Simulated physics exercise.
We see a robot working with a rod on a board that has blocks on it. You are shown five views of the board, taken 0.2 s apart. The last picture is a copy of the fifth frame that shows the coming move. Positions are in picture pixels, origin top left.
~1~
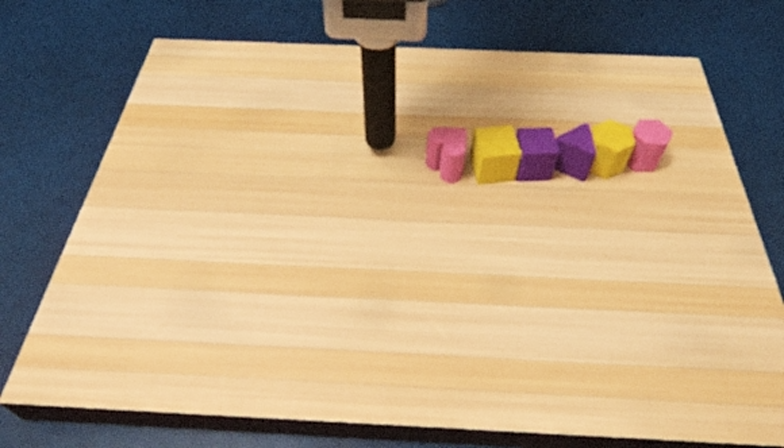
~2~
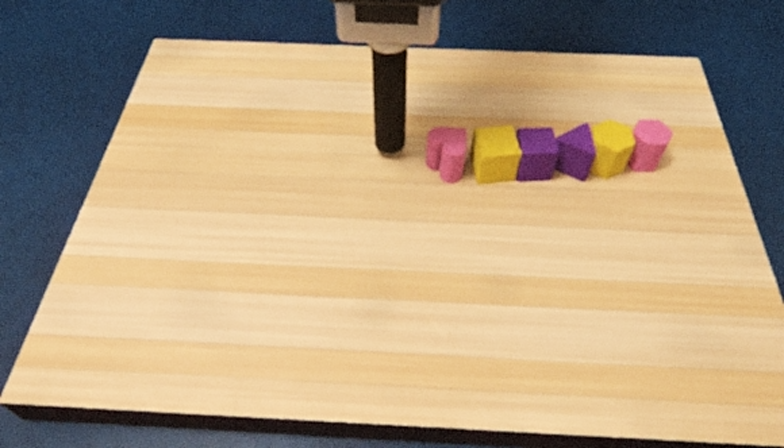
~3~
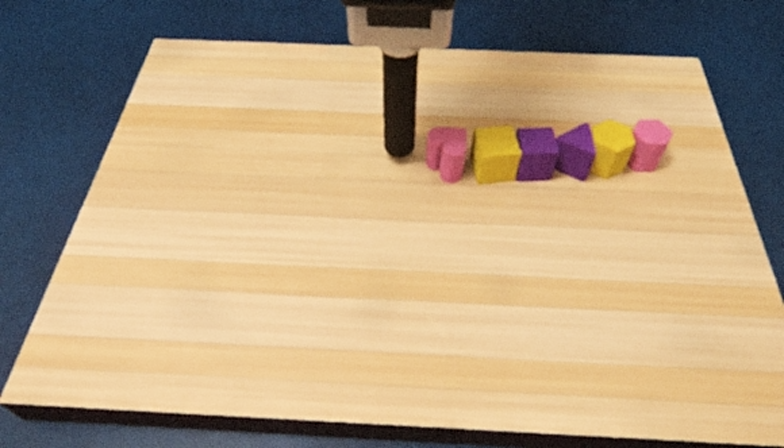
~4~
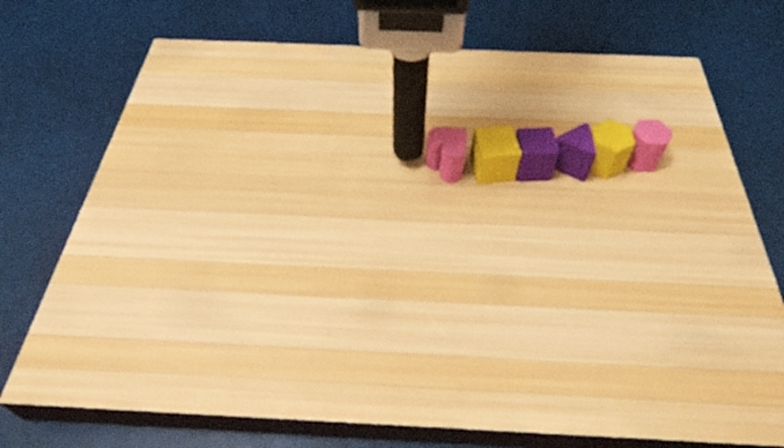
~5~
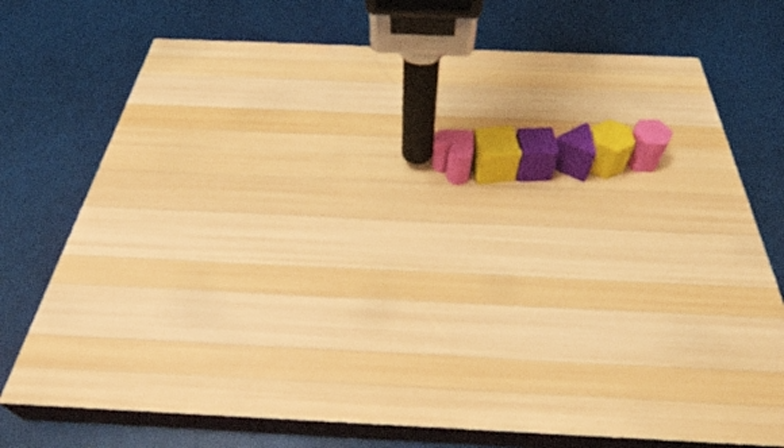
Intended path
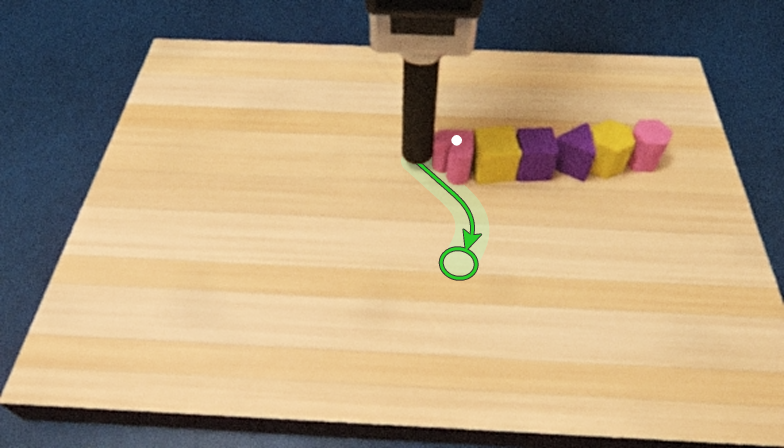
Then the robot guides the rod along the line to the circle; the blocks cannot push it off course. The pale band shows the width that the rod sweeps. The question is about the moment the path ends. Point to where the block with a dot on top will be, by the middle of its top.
Final place: (510, 174).
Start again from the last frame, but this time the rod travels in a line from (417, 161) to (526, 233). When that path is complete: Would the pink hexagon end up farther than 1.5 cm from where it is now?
Yes
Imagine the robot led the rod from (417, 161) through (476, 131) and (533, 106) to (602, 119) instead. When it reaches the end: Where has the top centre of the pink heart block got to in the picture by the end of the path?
When the path ends, it will be at (523, 110).
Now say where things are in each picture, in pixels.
In the first picture, lower end of the rod (380, 139), tops of blocks, pink heart block (450, 138), yellow square piece (497, 140), purple square piece (538, 140), purple three-sided block (580, 137), yellow hexagon (614, 134).
In the second picture, rod (390, 143), blocks as before.
In the third picture, rod (399, 146), blocks as before.
In the fourth picture, rod (408, 150), blocks as before.
In the fifth picture, rod (417, 153), pink heart block (457, 140), yellow square piece (497, 140), purple square piece (538, 140), purple three-sided block (580, 137), yellow hexagon (614, 134).
The drawn path runs from (417, 161) via (448, 189) and (472, 224), ending at (459, 263); the dot is on the pink heart block.
What follows on the original path. One third of the way, rod (450, 182); pink heart block (493, 159), turned 35° anticlockwise; yellow square piece (525, 146), turned 20° anticlockwise; purple square piece (558, 134), turned 25° anticlockwise; purple three-sided block (595, 130); yellow hexagon (629, 132).
Two thirds of the way, rod (474, 217); pink heart block (510, 174), turned 65° anticlockwise; yellow square piece (534, 150), turned 35° anticlockwise; purple square piece (561, 132), turned 40° anticlockwise; purple three-sided block (596, 126), turned 15° clockwise; yellow hexagon (629, 131), turned 15° clockwise.
At the end, rod (460, 256); pink heart block (510, 174), turned 65° anticlockwise; yellow square piece (534, 150), turned 35° anticlockwise; purple square piece (561, 132), turned 40° anticlockwise; purple three-sided block (596, 126), turned 15° clockwise; yellow hexagon (629, 131), turned 15° clockwise.
